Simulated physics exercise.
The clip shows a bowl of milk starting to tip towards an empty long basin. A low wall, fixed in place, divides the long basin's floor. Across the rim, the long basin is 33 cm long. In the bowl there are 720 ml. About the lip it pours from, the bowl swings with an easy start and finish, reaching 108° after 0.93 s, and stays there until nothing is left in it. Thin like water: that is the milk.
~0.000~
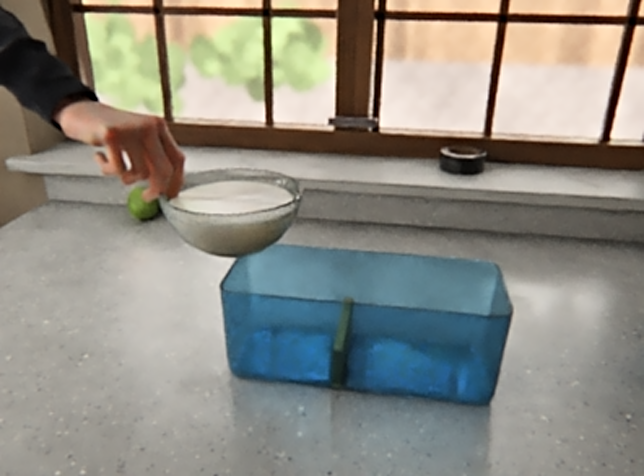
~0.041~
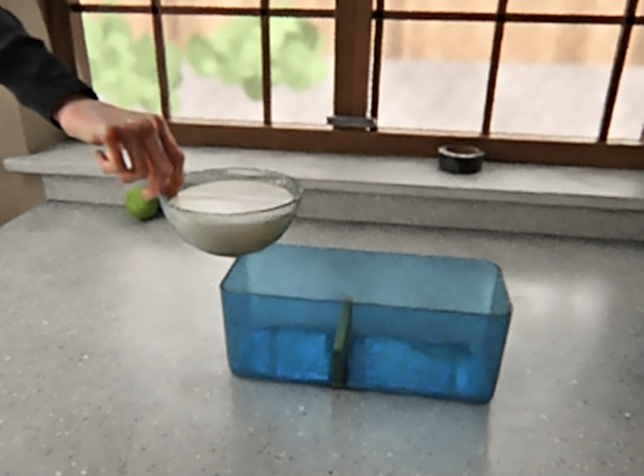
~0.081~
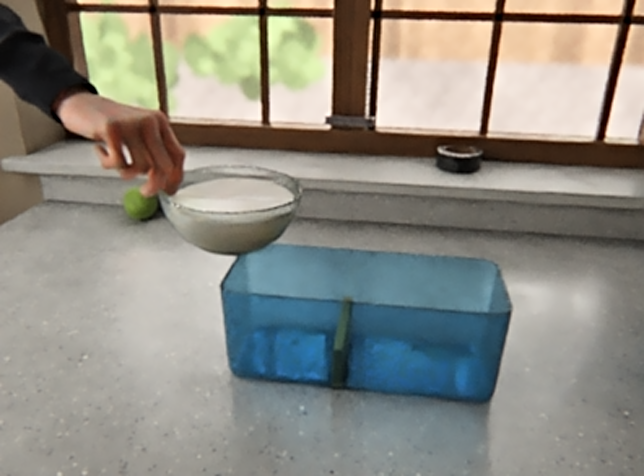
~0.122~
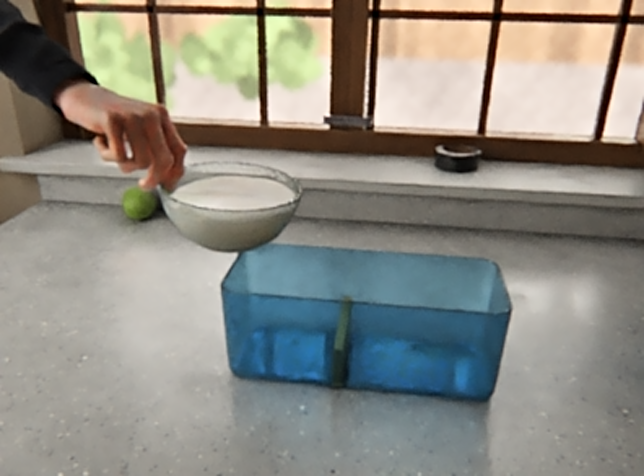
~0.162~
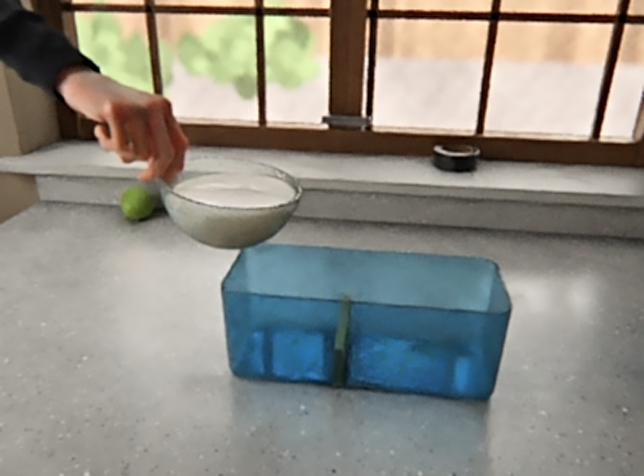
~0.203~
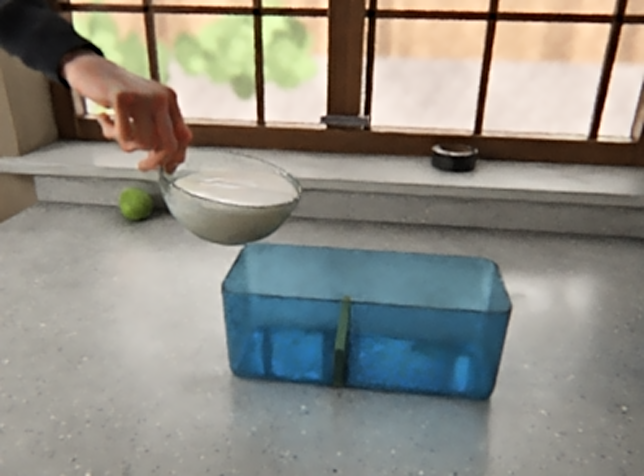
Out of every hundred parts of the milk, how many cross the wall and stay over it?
About 90 in every hundred.
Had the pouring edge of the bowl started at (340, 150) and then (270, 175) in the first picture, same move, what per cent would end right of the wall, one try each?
95 in a hundred, followed by 80 in a hundred.
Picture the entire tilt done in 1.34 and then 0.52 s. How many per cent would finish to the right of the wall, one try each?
In order, 95 and 70 per cent.
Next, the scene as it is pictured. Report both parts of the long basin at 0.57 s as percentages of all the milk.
Left side near 3, right side near 10.
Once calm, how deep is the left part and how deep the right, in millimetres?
About 4 mm left, about 28 mm right.
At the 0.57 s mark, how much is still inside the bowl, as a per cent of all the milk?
Fraction remaining: Approx. 42 per cent.
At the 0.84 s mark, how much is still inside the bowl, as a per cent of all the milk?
About 0 per cent.
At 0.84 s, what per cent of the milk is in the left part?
The left part holds some 5 per cent.
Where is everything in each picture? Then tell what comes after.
It leans 0°; its right rim is at (300, 195); the milk meets the walls at (173, 196) and (297, 204); the long basin's rim runs from (233, 266) to (506, 289); the wall's top is at (344, 323), in the first frame.
It leans 1°; its right rim is at (300, 195); the milk meets the walls at (173, 195) and (297, 203), in the second frame.
It leans 2°; its right rim is at (300, 195); the milk meets the walls at (173, 194) and (297, 201), in the third frame.
It leans 5°; its right rim is at (300, 195); the milk meets the walls at (173, 191) and (297, 199), in the fourth frame.
It leans 8°; its right rim is at (300, 195); the milk meets the walls at (173, 187) and (297, 196), in the fifth frame.
It leans 12°; its right rim is at (300, 196); the milk meets the walls at (173, 183) and (298, 192), in the sixth frame.
Then, 0.57 s in, the tilt is 73° and 42 per cent is still to pour, 3 is left of the wall and 10 right of it.
Then, 0.84 s in, the tilt is 106° and 0 per cent is still to pour, 5 is left of the wall and 87 right of it.
Then, 1.12 s in, the tilt is 108° and 0 per cent is still to pour, 10 is left of the wall and 89 right of it.
Then, 1.43 s in, the tilt is 108° and 0 per cent is still to pour, 10 is left of the wall and 89 right of it.
Finally, 10 per cent lies left of the wall, 90 right of it and 1 outside.
